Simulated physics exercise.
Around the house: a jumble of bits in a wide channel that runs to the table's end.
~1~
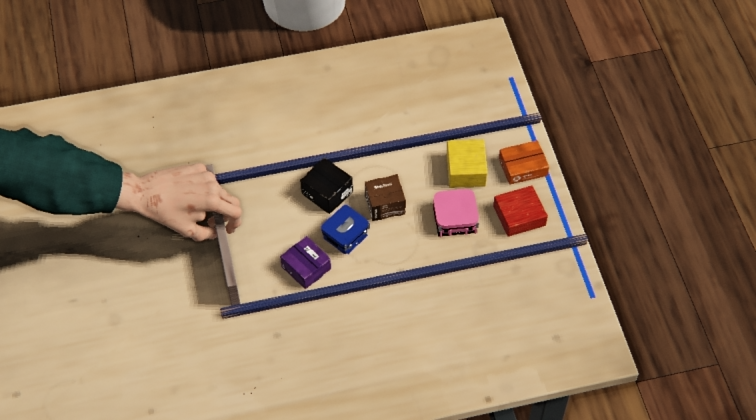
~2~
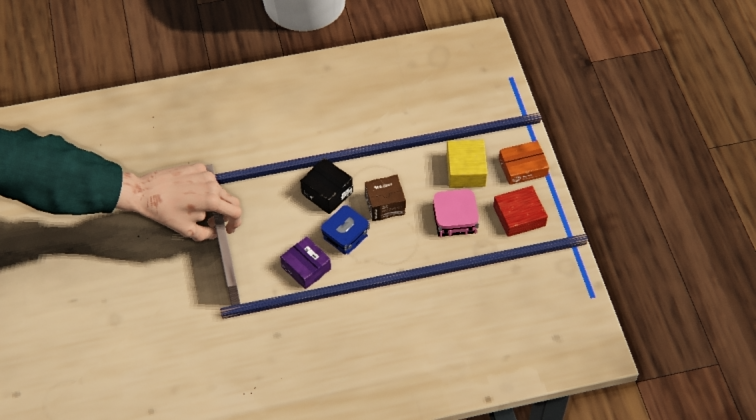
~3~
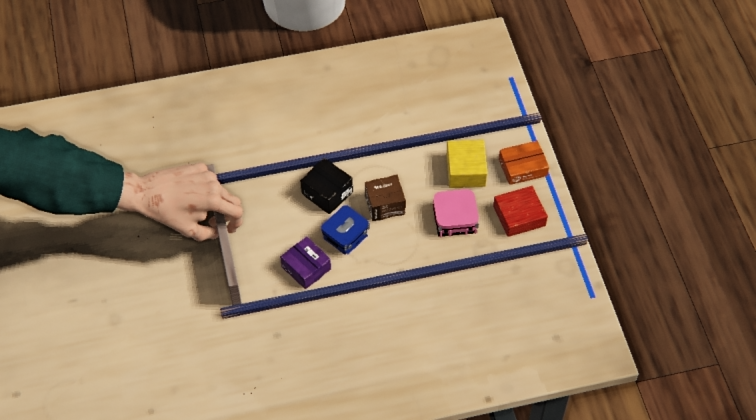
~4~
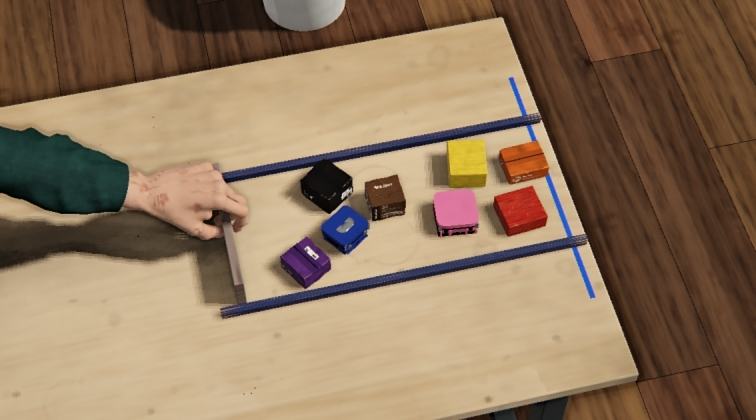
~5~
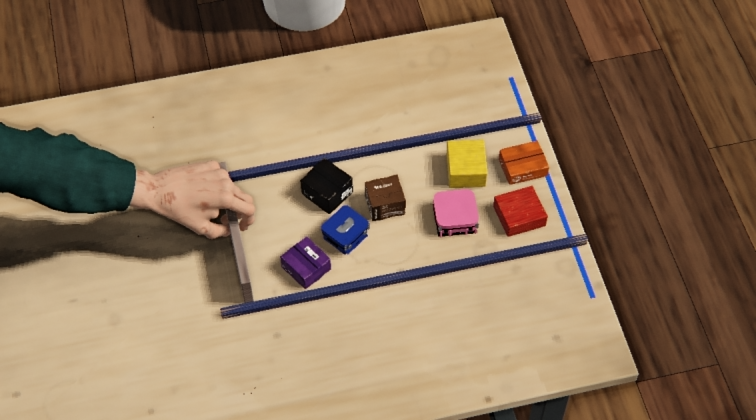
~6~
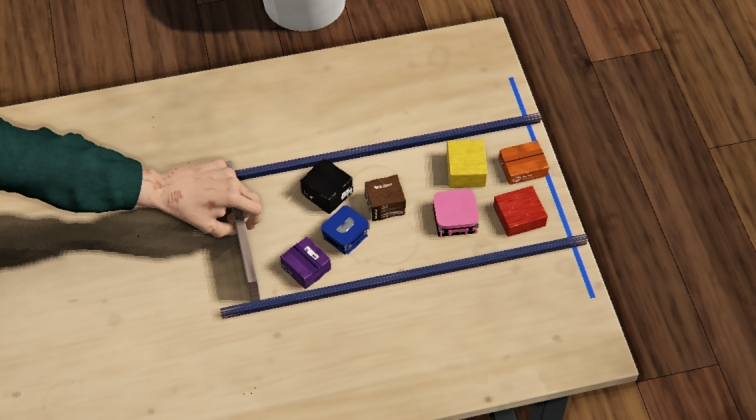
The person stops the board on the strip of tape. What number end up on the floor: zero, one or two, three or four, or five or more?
Here the number that fall off is five or more.
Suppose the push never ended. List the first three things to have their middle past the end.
They are the orange box, the red block, the yellow block.
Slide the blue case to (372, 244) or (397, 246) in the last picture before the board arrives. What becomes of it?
In turn it falls; drops off.
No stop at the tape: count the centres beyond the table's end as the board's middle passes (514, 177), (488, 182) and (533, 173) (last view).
Place by place, 4, 2 and 5.
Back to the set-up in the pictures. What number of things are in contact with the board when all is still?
It touches 1.
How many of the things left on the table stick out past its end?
The number is 1.
A little later, none off yet; orange box at rest near (524, 163); red block at rest near (520, 211); yellow block at rest near (467, 164).
When it is over, the number that fall off is five or more; down, black box, blue case, brown box, pink case, yellow block, red block and orange box.
